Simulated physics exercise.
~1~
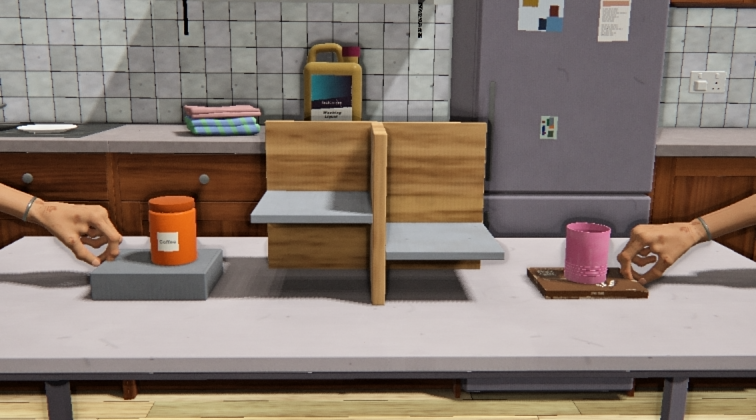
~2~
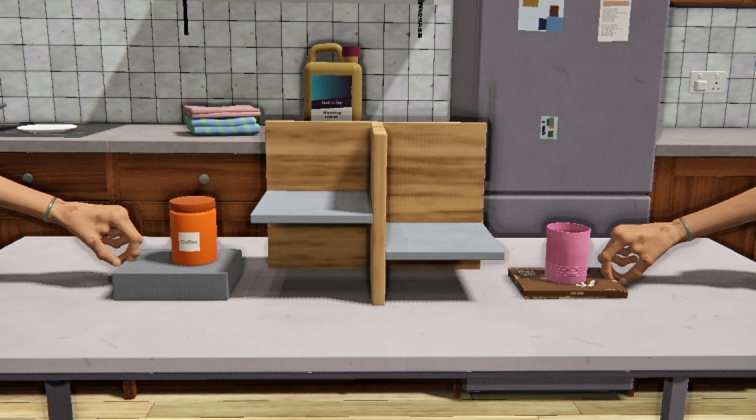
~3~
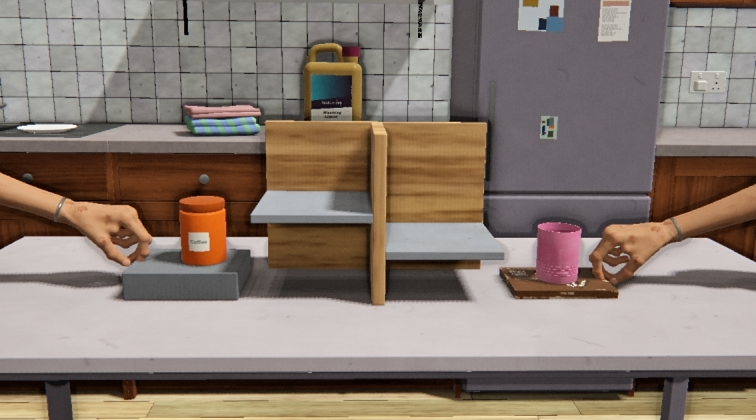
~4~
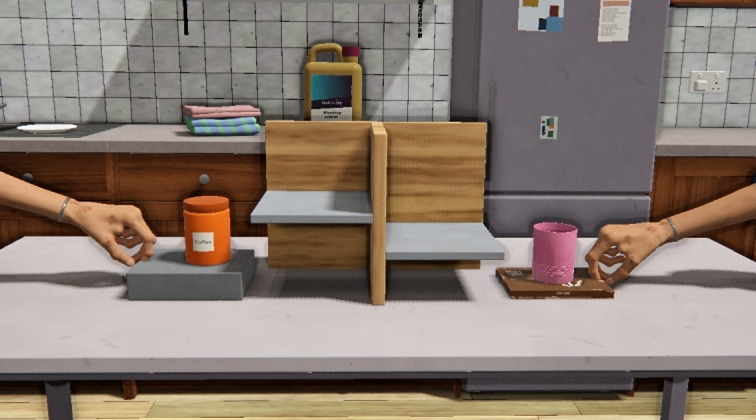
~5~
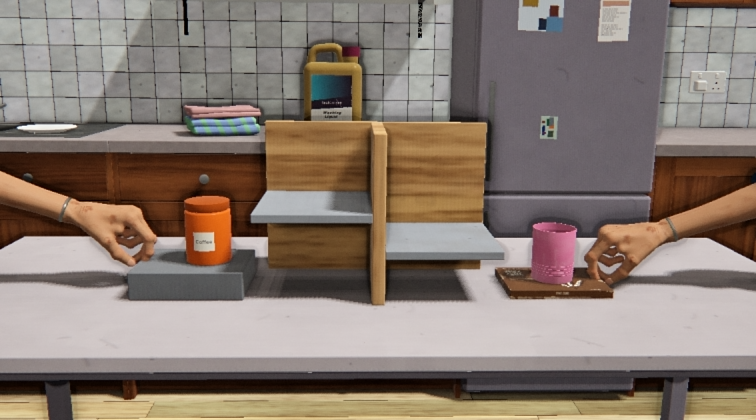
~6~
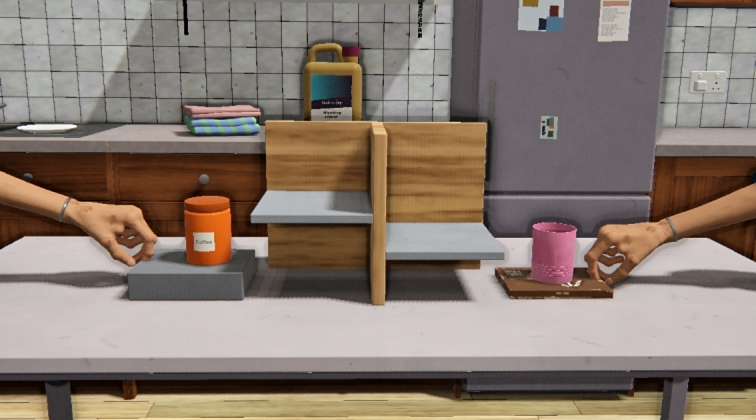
Two hands slide an orange jar on a grey tray right and a pink beaker on a brown box left, then pause.
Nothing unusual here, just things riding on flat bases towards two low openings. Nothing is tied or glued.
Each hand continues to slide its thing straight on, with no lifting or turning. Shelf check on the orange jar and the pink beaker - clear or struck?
Orange jar: Blocked, pink beaker: Blocked.
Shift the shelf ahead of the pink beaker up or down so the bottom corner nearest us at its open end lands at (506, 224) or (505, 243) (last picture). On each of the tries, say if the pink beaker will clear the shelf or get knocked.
Lab note - outcomes in order: No contact / contact.
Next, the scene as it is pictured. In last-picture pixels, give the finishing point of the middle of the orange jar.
Its middle finishes close to (269, 239) in the last view.
Then, 1.56 s on from there, orange jar turned 55° from its first pose near (240, 226); pink beaker pushed back on its carrier near (513, 253).
In the end, the orange jar strikes the shelf, near (269, 239); the pink beaker strikes the shelf, near (550, 267).
